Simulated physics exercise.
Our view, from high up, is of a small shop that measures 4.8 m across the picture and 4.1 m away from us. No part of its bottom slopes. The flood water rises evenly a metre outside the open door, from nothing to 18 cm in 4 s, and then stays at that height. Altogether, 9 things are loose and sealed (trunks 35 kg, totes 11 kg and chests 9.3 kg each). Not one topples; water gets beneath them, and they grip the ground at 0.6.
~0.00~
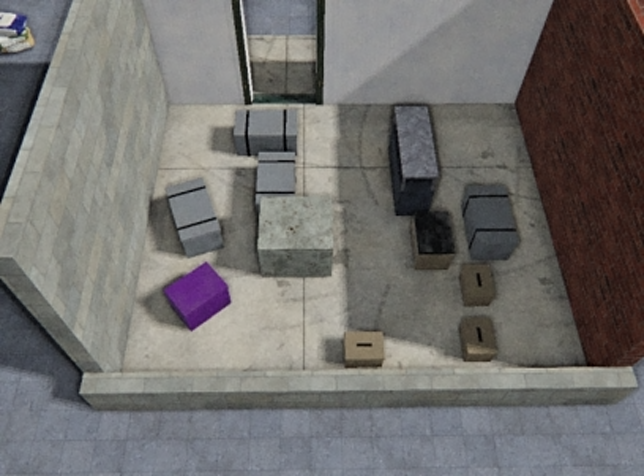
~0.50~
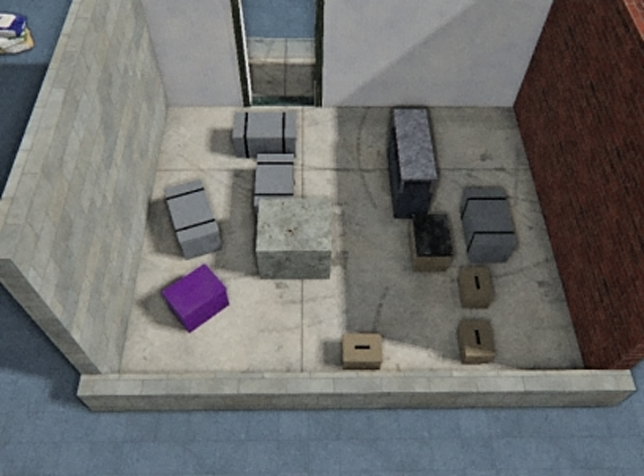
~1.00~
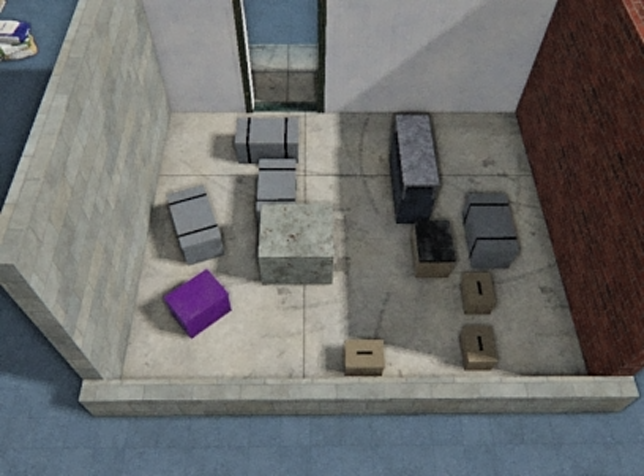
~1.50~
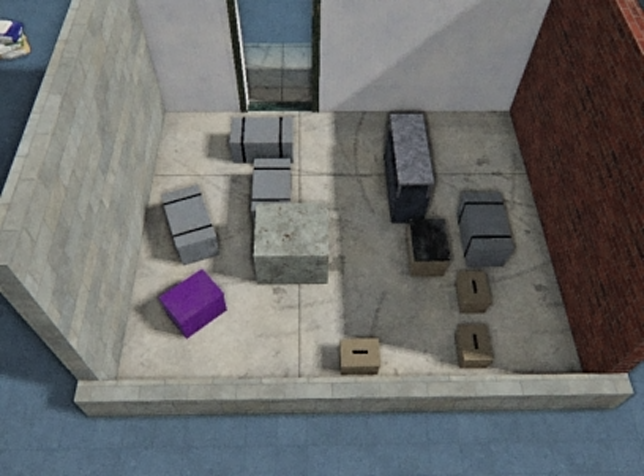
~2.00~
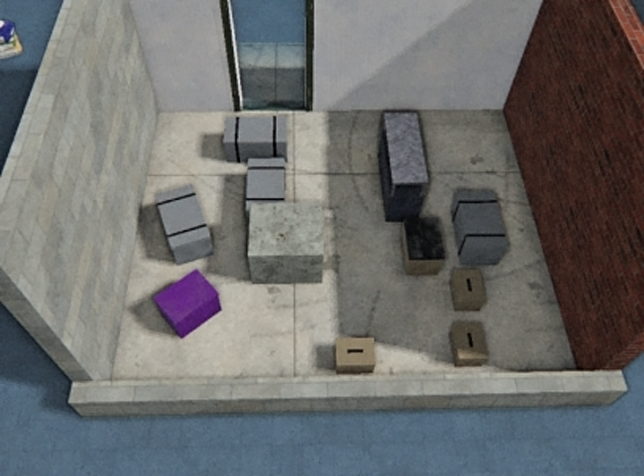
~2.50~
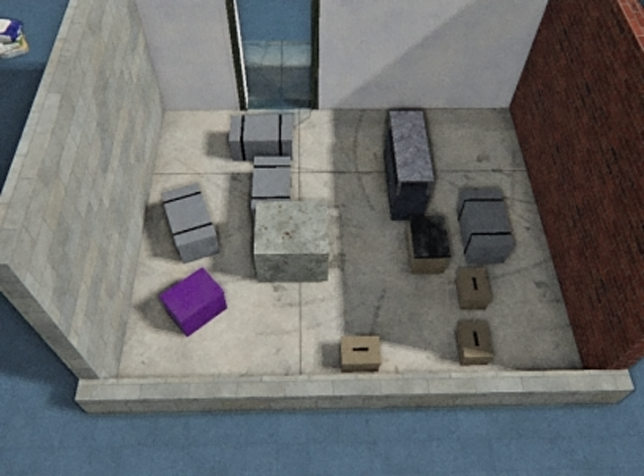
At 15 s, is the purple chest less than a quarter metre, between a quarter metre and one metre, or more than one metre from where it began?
Between a quarter metre and one metre.
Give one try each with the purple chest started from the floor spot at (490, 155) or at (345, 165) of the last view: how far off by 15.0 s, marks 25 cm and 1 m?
A small shift, then a long trip.
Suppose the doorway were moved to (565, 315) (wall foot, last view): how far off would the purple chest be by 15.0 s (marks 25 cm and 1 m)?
Then the purple chest is nudged along.
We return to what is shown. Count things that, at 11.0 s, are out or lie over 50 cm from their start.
Count then: 0.
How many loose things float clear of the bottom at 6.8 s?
0 of them.
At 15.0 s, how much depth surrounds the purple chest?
Near 8 cm deep.
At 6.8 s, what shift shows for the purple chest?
Close to 0 cm.
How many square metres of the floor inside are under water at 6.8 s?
Wet: Near 10.0 m2.
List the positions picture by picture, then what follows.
The first frame shows the purple chest at (196, 288), on the bottom; 0.0 m2 under water; 0 of 9 have shifted.
The second frame shows the purple chest at (194, 290) rests on the ground; water covers 0.0 m2; 0 of 9 have shifted.
The third frame shows the purple chest at (196, 295), on the bottom; 0.0 m2 under water; 0 of 9 have shifted.
The fourth frame shows the purple chest at (191, 295), on the bottom; water covers 0.0 m2; 0 of 9 have shifted.
The fifth frame shows the purple chest at (186, 295) rests on the ground; 0.0 m2 under water; 0 of 9 have shifted.
The sixth frame shows the purple chest at (192, 293) rests on the ground; water covers 0.3 m2; 0 of 9 have shifted.
After 3.5 s the purple chest is near (192, 293), 0.0 m from its start, aground; 0 afloat.
After 6.8 s the purple chest is near (192, 293), 0.0 m from its start, aground; 0 afloat.
After 11.0 s the purple chest is near (182, 291), 0.1 m from its start, afloat; 1 afloat.
After 15.0 s the purple chest is near (160, 347), 0.7 m from its start, afloat; 2 afloat.
